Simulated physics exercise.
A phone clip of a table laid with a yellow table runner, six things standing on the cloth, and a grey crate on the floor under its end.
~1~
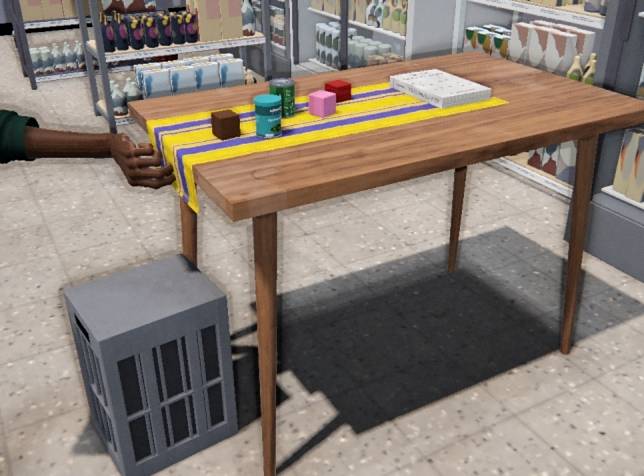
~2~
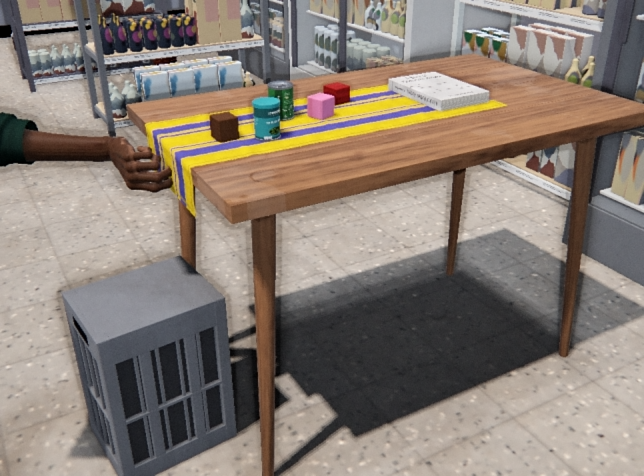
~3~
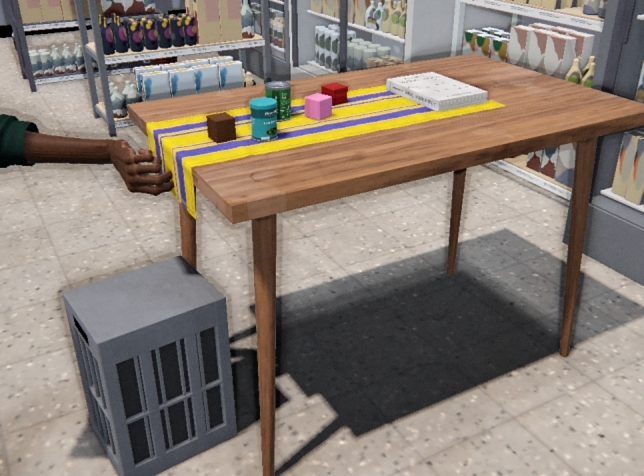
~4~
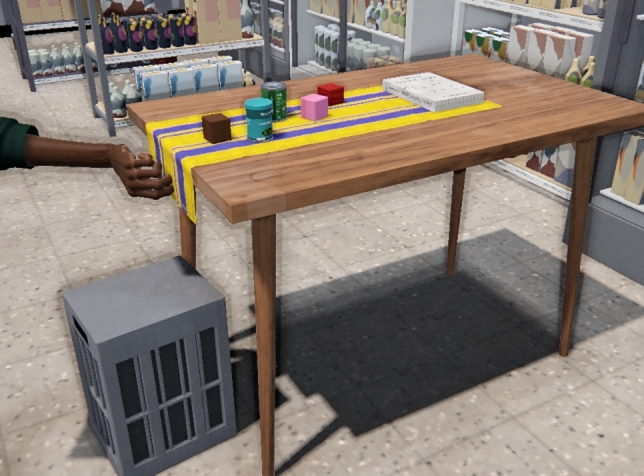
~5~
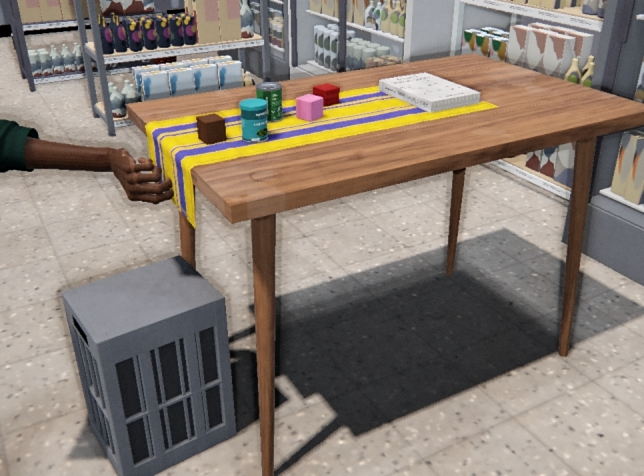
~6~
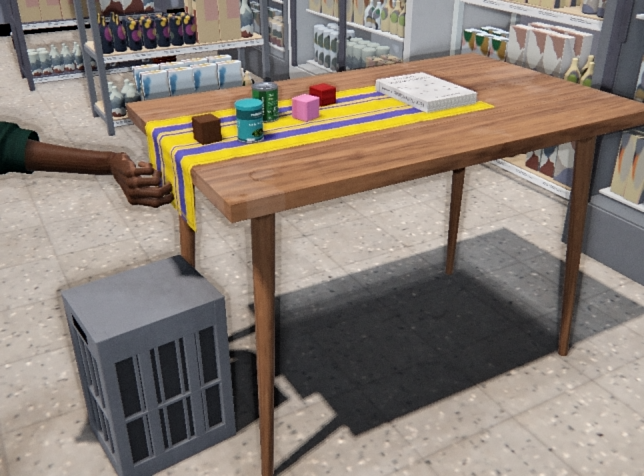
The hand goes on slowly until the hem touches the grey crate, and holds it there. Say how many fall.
The count of fallen things is two.
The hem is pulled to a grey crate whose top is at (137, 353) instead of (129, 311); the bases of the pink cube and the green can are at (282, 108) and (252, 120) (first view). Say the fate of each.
The pink cube is carried off, the green can is carried off.
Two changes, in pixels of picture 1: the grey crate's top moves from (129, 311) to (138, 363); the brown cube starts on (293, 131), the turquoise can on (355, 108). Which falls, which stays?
The brown cube goes over, the turquoise can survives.
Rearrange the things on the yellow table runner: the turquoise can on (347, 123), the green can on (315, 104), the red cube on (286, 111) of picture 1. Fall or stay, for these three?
The turquoise can survives, the green can stays on, the red cube survives.
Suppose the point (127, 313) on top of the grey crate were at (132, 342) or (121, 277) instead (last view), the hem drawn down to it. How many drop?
In that case 3 and 1.
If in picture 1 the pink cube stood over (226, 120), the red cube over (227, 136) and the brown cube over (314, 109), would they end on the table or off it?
The pink cube goes over, the red cube goes over, the brown cube keeps its place on top.
Soon after, hem near (175, 229); all still up.
Then, hem near (177, 264); brown cube gone.
Further on, hem on the crate; brown cube and turquoise can gone.
At rest, hem on the crate; brown cube and turquoise can gone. It carries off two.
